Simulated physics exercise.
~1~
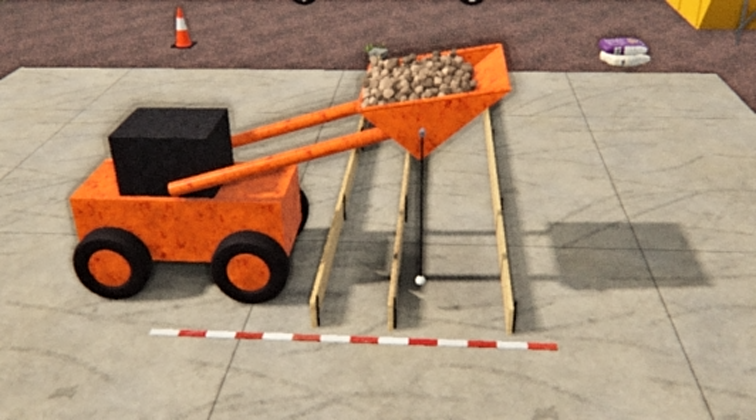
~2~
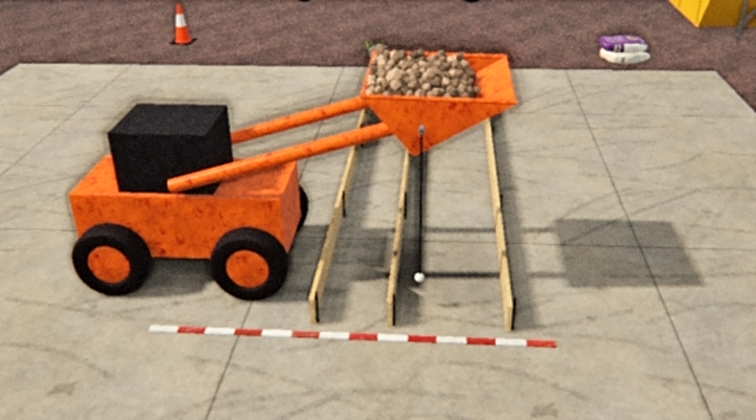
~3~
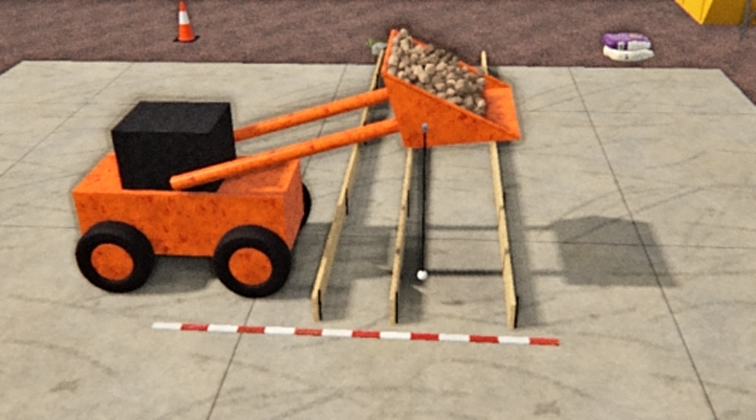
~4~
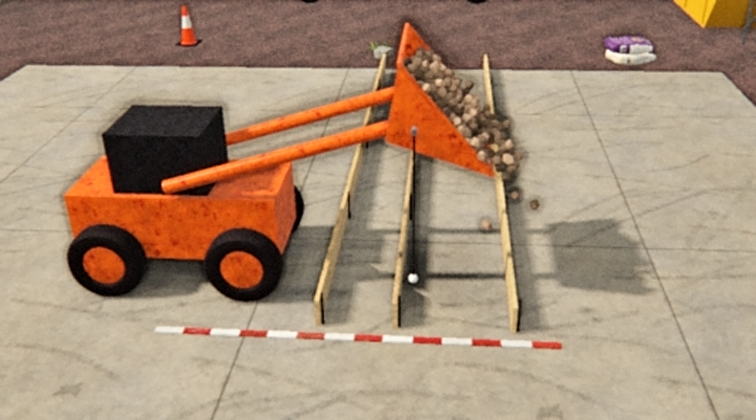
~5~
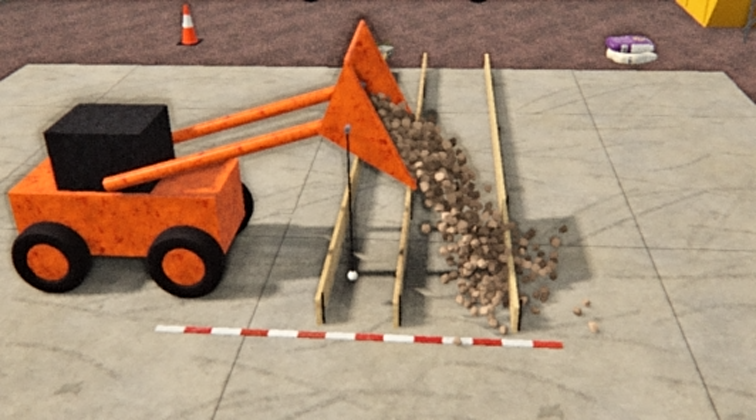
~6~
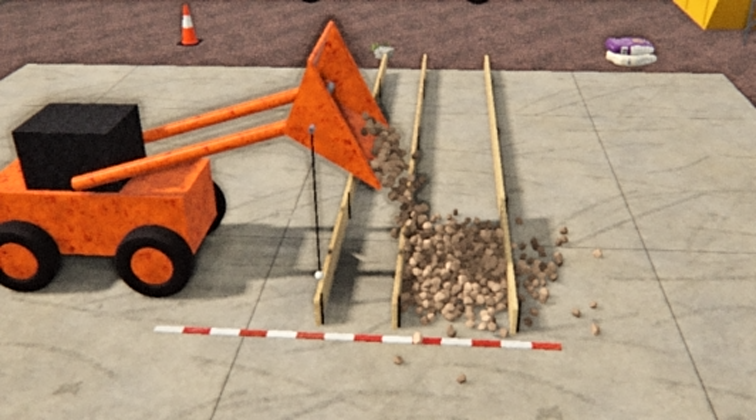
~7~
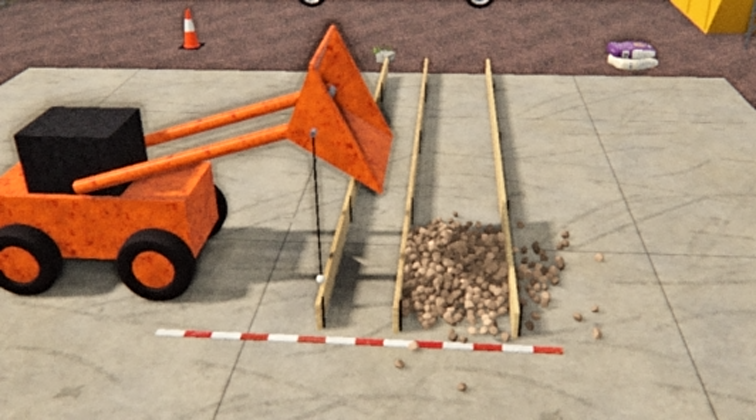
To begin with, a small orange loader with a black block on its body holds a raised bucket full of brownish stones above three wooden boards laid on a concrete floor. The bucket tilts forward to the right, and the stones shift toward its lower edge. As it tips more steeply, the first stones spill out, and the loader rolls back to the left while the rest pour down in a thick stream. The stones pile up between the middle and right boards, with some scattering past the right one. Finally, the emptied bucket stays tilted, the left bay bare.
